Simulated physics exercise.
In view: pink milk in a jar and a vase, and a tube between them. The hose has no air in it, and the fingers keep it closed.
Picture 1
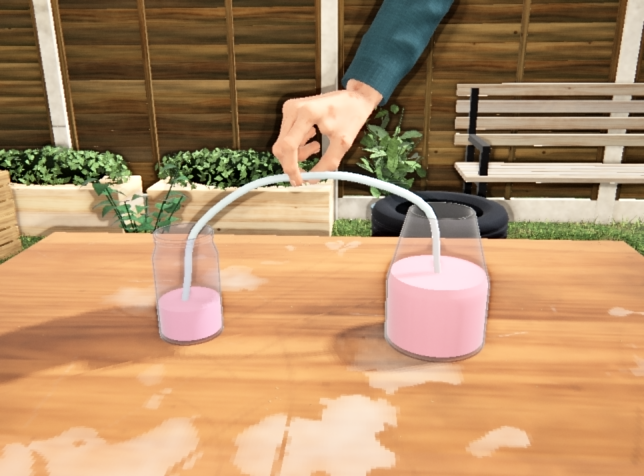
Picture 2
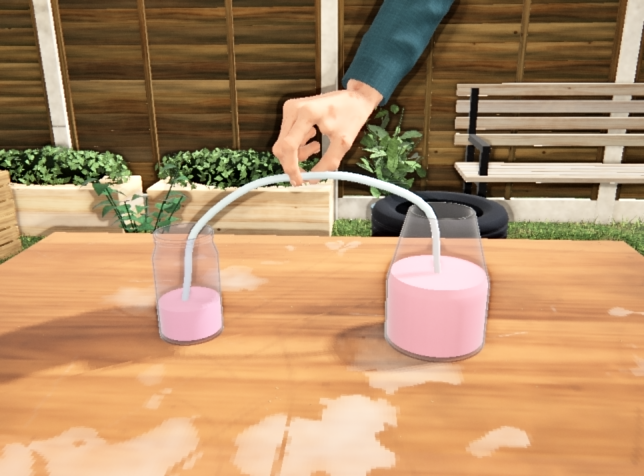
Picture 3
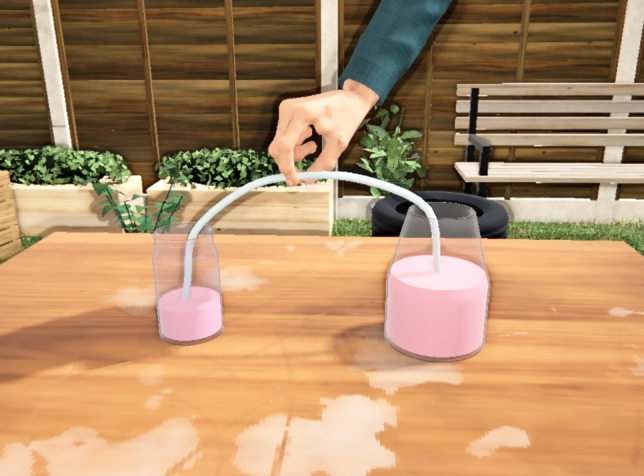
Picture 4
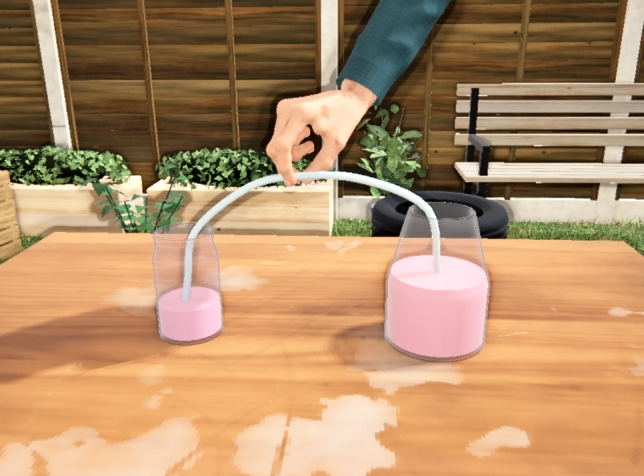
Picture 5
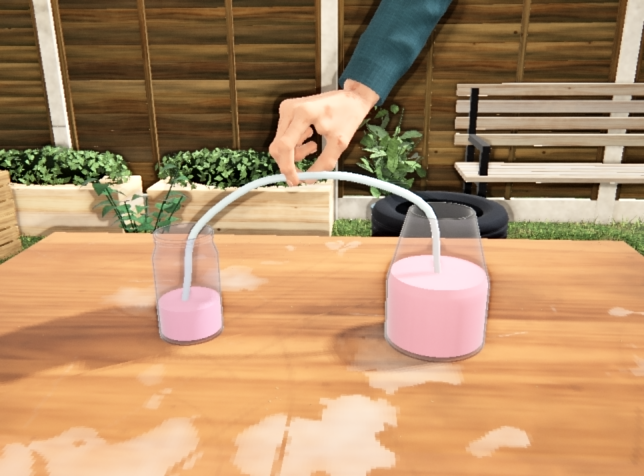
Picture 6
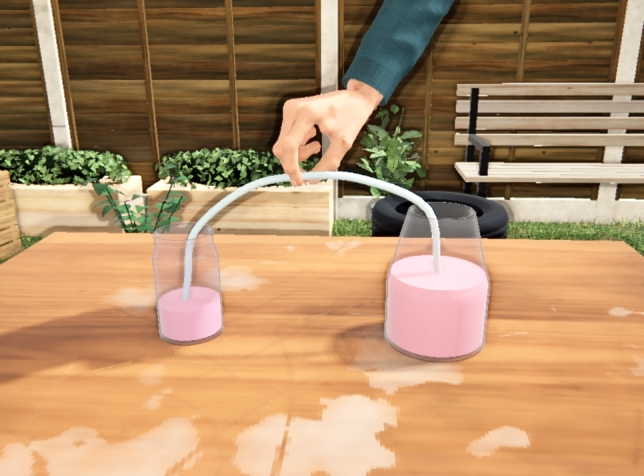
A hand in a dark teal sleeve pinches the top of a pale tube arching between two clear containers of pink liquid on a wooden table, barely shifting. The small left container stays about a quarter full and the larger right one about half full, their levels unchanged throughout.
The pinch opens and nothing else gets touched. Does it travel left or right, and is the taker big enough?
It moves to the left, and the receiving one holds it all.
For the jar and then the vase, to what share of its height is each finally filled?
Roughly 55 % and 45 %.
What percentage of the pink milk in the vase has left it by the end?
It comes to about 15 in a hundred.
Next, the jar is about a third full; the vase is about half full.
After that, the jar is about half full; the vase is about half full.
Finally, the jar is about half full; the vase is about half full; the two surfaces are level.
